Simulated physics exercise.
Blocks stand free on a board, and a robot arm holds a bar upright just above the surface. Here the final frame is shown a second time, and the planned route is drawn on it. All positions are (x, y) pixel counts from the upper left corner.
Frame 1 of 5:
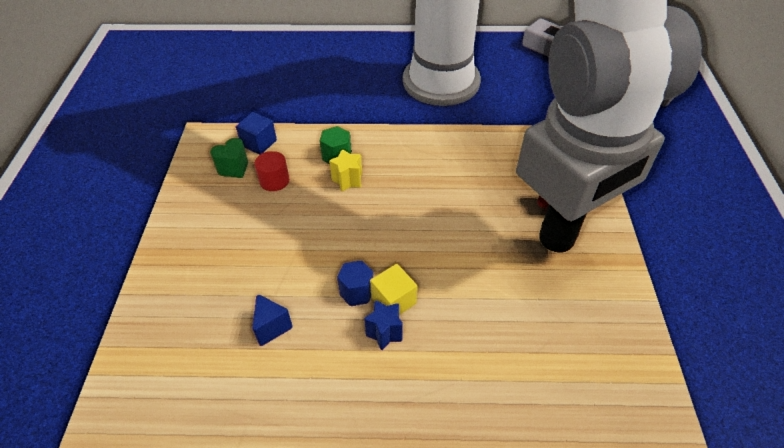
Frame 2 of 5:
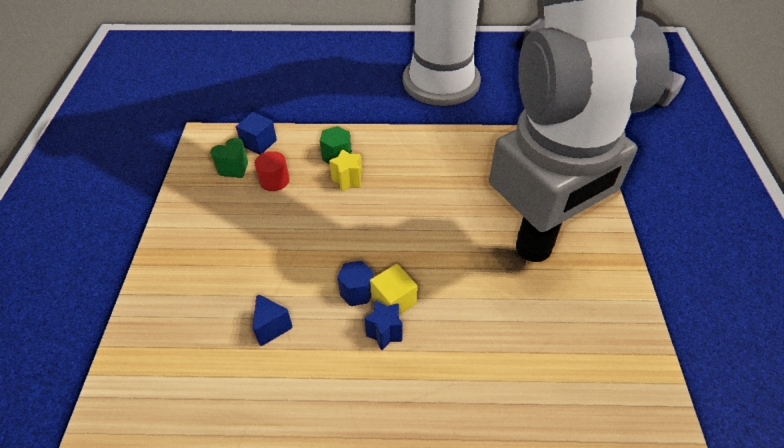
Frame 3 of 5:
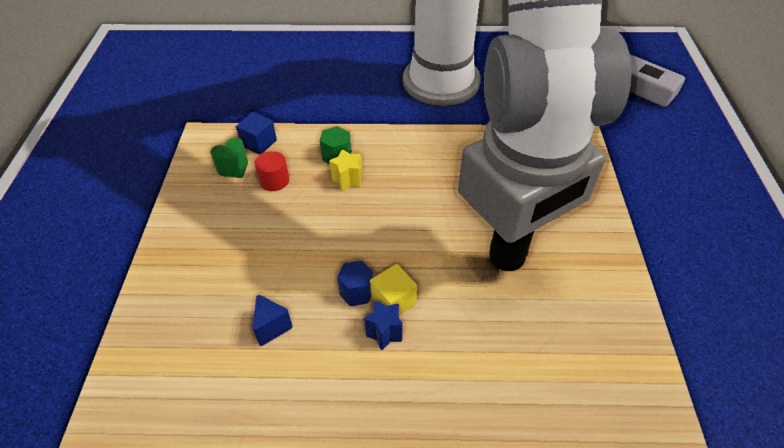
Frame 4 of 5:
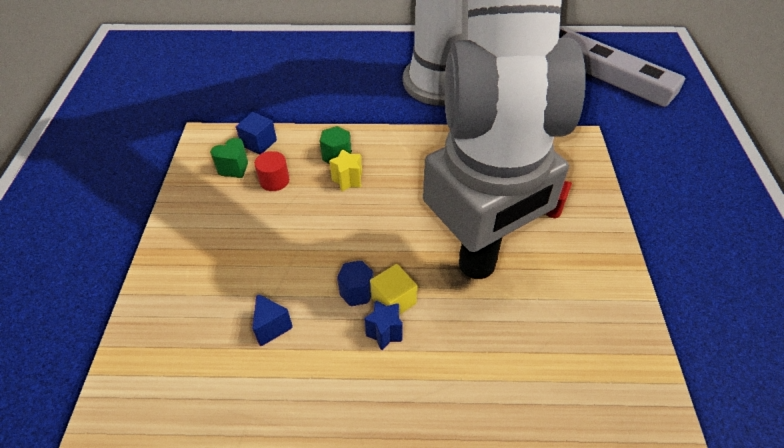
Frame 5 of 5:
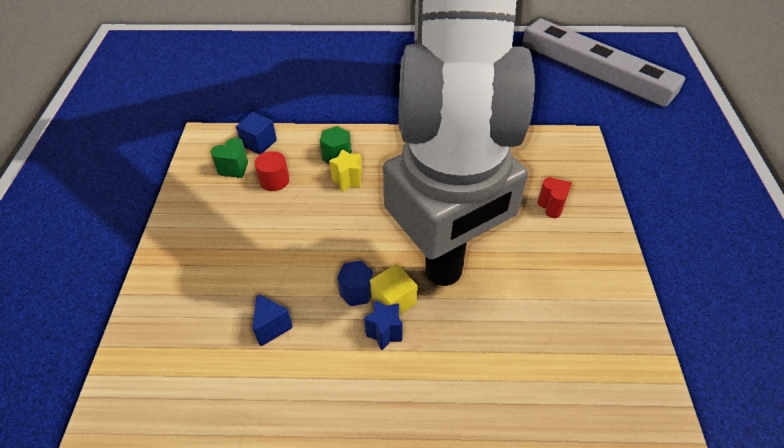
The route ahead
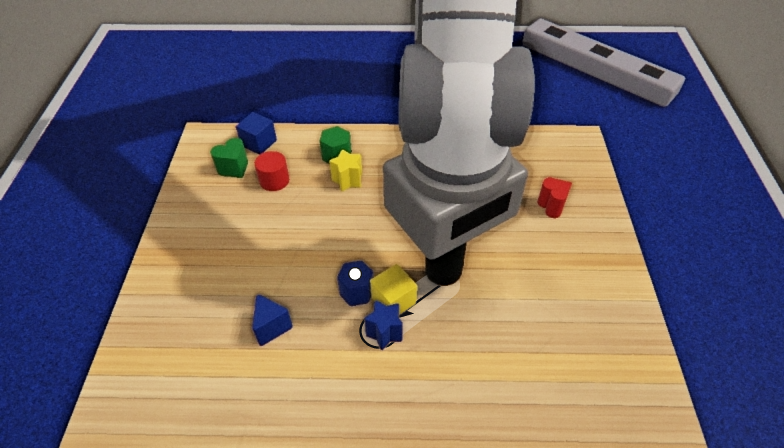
The robot arm moved its upright black bar left and slightly toward the viewer, nearing the yellow block clustered with two blue ones, while all the colored blocks on the wooden board stayed still.
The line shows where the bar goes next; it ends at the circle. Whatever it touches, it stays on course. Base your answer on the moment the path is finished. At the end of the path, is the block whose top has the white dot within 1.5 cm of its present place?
In short: No.
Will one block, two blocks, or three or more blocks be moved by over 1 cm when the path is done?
The push moves three or more blocks more than 1 cm.
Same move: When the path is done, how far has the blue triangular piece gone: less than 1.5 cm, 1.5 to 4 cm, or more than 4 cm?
Up to 1.5 cm.
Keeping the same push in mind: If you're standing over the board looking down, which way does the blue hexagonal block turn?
It spins clockwise.
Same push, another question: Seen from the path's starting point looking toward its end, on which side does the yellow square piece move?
The right.
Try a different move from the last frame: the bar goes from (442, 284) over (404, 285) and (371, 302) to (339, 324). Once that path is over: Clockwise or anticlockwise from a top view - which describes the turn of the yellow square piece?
Counter-clockwise, from overhead.
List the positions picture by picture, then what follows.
Bar's lower end (556, 239); blue triangular piece (266, 311); blue hexagonal block (355, 274); blue star-shaped block (384, 316); yellow square piece (394, 283), in the first frame.
Bar (533, 249); blocks still, in the second frame.
Bar (507, 258); blocks still, in the third frame.
Bar (477, 265); blocks still, in the fourth frame.
Bar (443, 271); blue triangular piece (266, 311); blue hexagonal block (355, 274); blue star-shaped block (384, 316); yellow square piece (394, 283), in the fifth frame.
Drawn move, from (442, 284) to (379, 330); the dot is on the blue hexagonal block.
The first path, step by step. Halfway along, bar (412, 294); blue hexagonal block (343, 270); blue star-shaped block (380, 319), turned 20° anticlockwise; yellow square piece (375, 289), turned 30° clockwise.
At the end, bar (379, 318); blue triangular piece still; blue hexagonal block (334, 268), turned 25° clockwise; blue star-shaped block (363, 344), turned 45° anticlockwise; yellow square piece (343, 299), turned 80° clockwise.
